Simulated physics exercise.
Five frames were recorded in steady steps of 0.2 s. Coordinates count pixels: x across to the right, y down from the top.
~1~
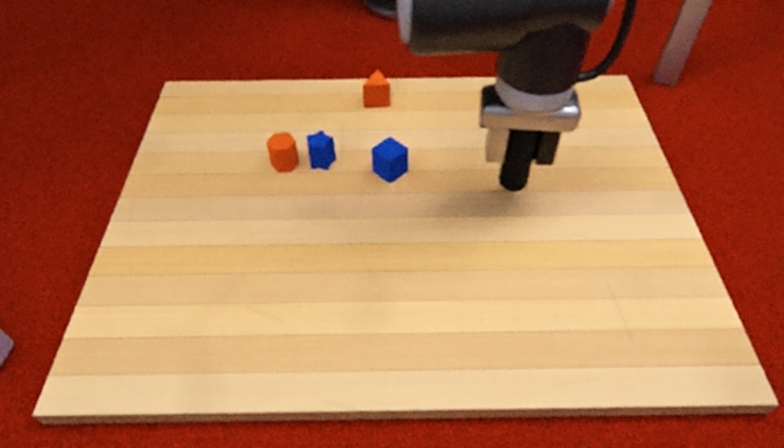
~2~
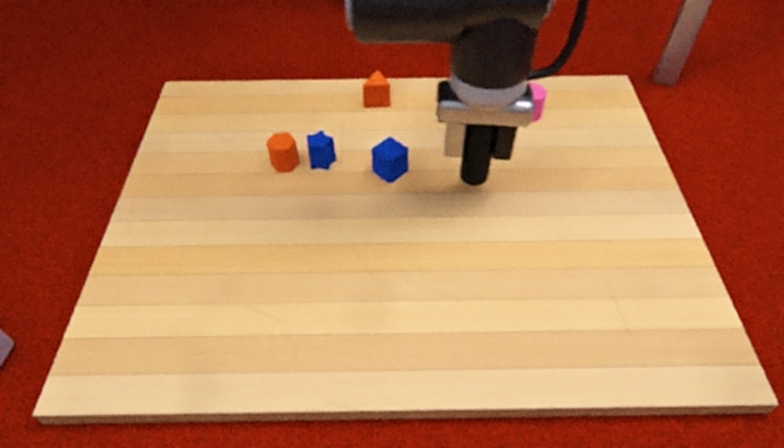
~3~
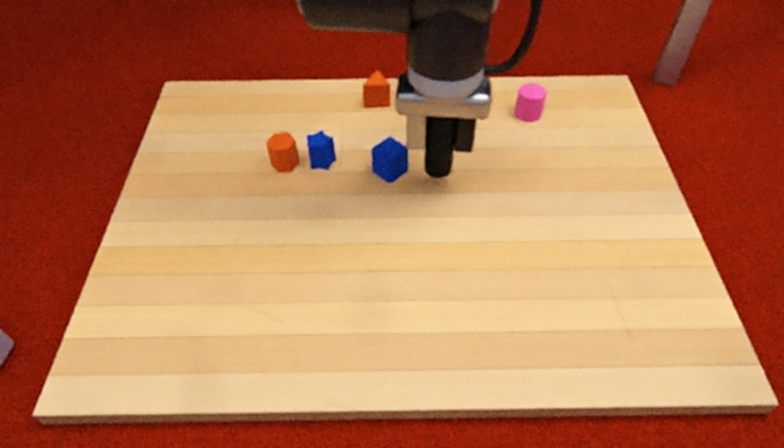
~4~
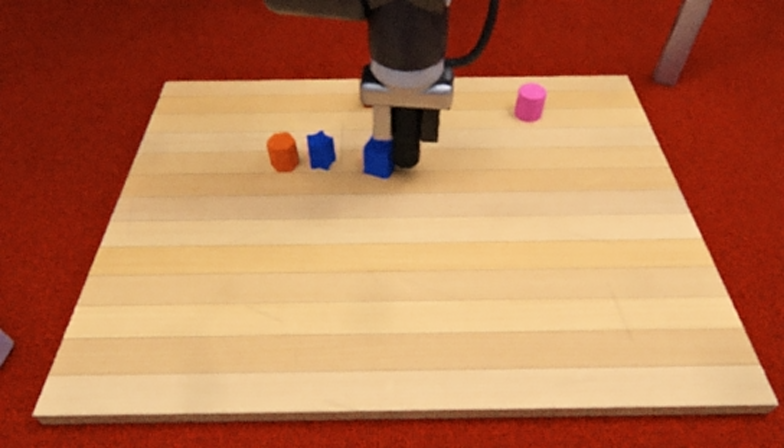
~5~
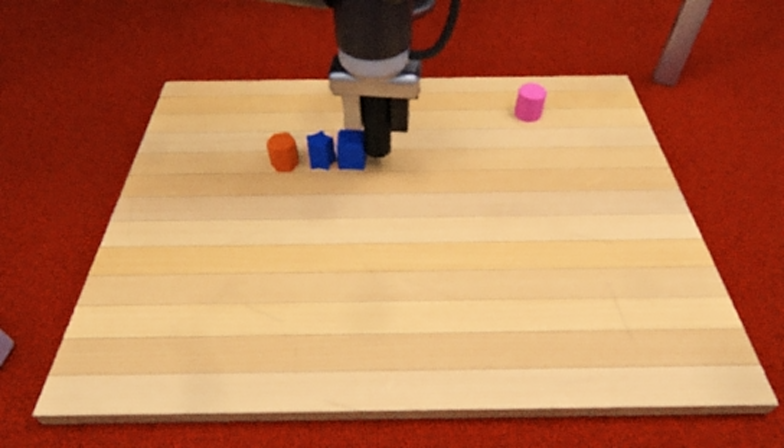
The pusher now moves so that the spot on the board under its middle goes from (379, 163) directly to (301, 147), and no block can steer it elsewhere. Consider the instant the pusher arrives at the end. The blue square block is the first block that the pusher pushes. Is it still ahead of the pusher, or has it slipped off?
I believe the blue square block keeps its place ahead of the pusher.
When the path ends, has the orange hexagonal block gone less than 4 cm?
No
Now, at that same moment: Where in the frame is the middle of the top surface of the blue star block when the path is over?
Its top centre is at about (245, 128).
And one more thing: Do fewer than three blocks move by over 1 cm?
No, I don't think so.
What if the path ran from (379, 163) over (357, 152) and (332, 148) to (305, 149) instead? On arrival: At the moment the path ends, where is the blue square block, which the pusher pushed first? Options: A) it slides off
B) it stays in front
My pick is B.
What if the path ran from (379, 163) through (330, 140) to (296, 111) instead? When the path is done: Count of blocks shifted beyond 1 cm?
The count will be 3 or more.
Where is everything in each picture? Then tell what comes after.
The first frame shows pusher's lower end at (513, 181); orange hexagonal block at (281, 140); blue star block at (319, 139); blue square block at (390, 148).
The second frame shows pusher at (474, 176); blocks still.
The third frame shows pusher at (438, 169); blocks still.
The fourth frame shows pusher at (406, 159); blue square block at (380, 144).
The fifth frame shows pusher at (378, 149); orange hexagonal block at (281, 140); blue star block at (319, 139); blue square block at (350, 137).
The first path, step by step. One third of the way, pusher at (351, 143); orange hexagonal block at (271, 142); blue star block at (297, 136), turned 25° anticlockwise; blue square block at (324, 131).
Two thirds of the way, pusher at (324, 138); orange hexagonal block at (252, 144), turned 50° anticlockwise; blue star block at (271, 131), turned 30° anticlockwise; blue square block at (297, 126).
At the end, pusher at (298, 133); orange hexagonal block at (238, 147), turned 95° anticlockwise; blue star block at (245, 128), turned 35° anticlockwise; blue square block at (271, 121).
